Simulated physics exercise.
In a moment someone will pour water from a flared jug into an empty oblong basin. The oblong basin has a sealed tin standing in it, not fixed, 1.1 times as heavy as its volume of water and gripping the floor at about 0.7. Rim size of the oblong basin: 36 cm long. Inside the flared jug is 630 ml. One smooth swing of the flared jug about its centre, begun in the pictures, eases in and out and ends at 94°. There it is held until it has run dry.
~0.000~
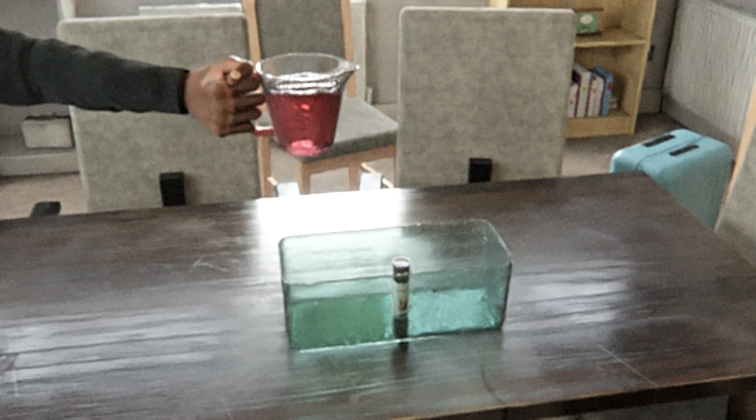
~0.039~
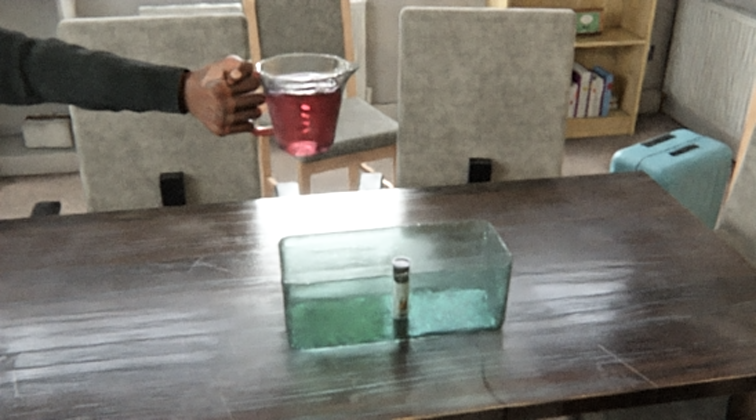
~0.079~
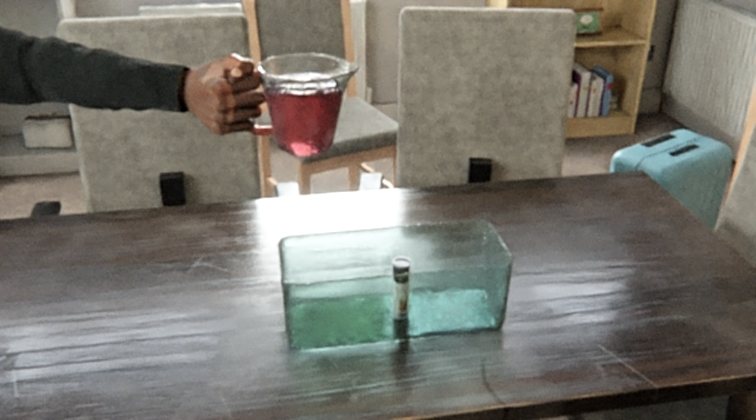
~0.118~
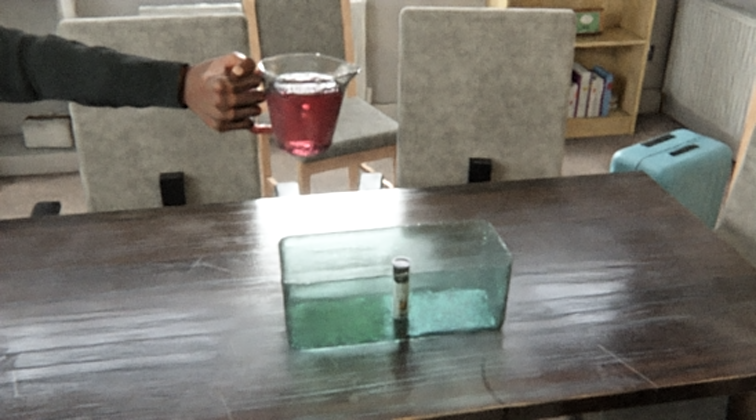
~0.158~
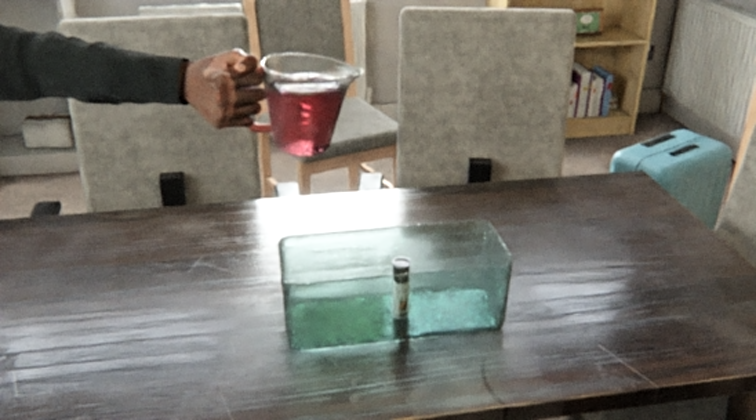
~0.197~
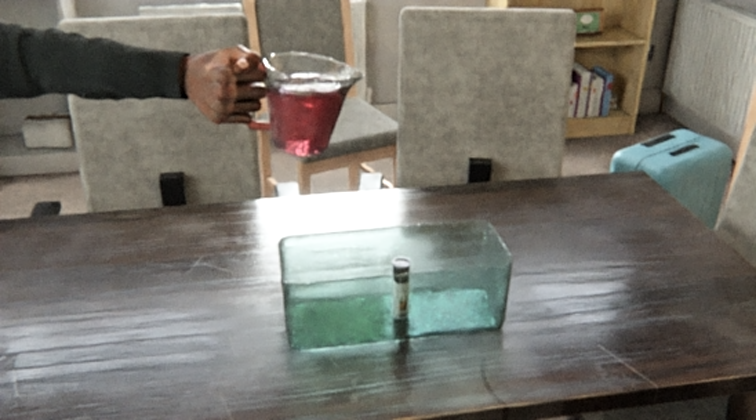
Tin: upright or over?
My bet is it will last.
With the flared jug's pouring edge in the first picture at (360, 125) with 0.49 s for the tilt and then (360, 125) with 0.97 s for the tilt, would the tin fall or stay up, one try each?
In the first try it comes down; in the second it comes down.
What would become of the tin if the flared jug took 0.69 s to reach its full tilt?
The tin remains upright.
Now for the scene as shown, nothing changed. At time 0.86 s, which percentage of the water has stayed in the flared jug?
28 in a hundred, give or take.
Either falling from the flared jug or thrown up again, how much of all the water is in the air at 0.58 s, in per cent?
18 %.
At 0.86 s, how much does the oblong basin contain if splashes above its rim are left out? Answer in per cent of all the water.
About 38 per cent.
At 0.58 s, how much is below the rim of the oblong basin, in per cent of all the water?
Near 0 in a hundred.
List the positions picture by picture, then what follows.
It leans 0°; its right rim is at (359, 65); the water meets the walls at (265, 86) and (342, 82); the oblong basin's rim runs from (281, 261) to (501, 241); the tin's top is at (401, 264), in the first picture.
It leans 0°; its right rim is at (359, 66); the water meets the walls at (264, 86) and (342, 82), in the second picture.
It leans 2°; its right rim is at (360, 67); the water meets the walls at (265, 86) and (342, 82), in the third picture.
It leans 3°; its right rim is at (361, 68); the water meets the walls at (265, 85) and (342, 83), in the fourth picture.
It leans 6°; its right rim is at (363, 71); the water meets the walls at (267, 85) and (344, 83), in the fifth picture.
It leans 9°; its right rim is at (364, 74); the water meets the walls at (268, 86) and (346, 84), in the sixth picture.
By 0.58 s the tilt is 61° and 82 per cent is still to pour; the tin stands where it began.
By 0.86 s the tilt is 91° and 29 per cent is still to pour; the tin stands where it began.
By 1.15 s the tilt is 94° and 3 per cent is still to pour; the tin stands where it began.
By 1.47 s the tilt is 94° and 0 per cent is still to pour; the tin stands where it began.
At rest the tin stands where it began.
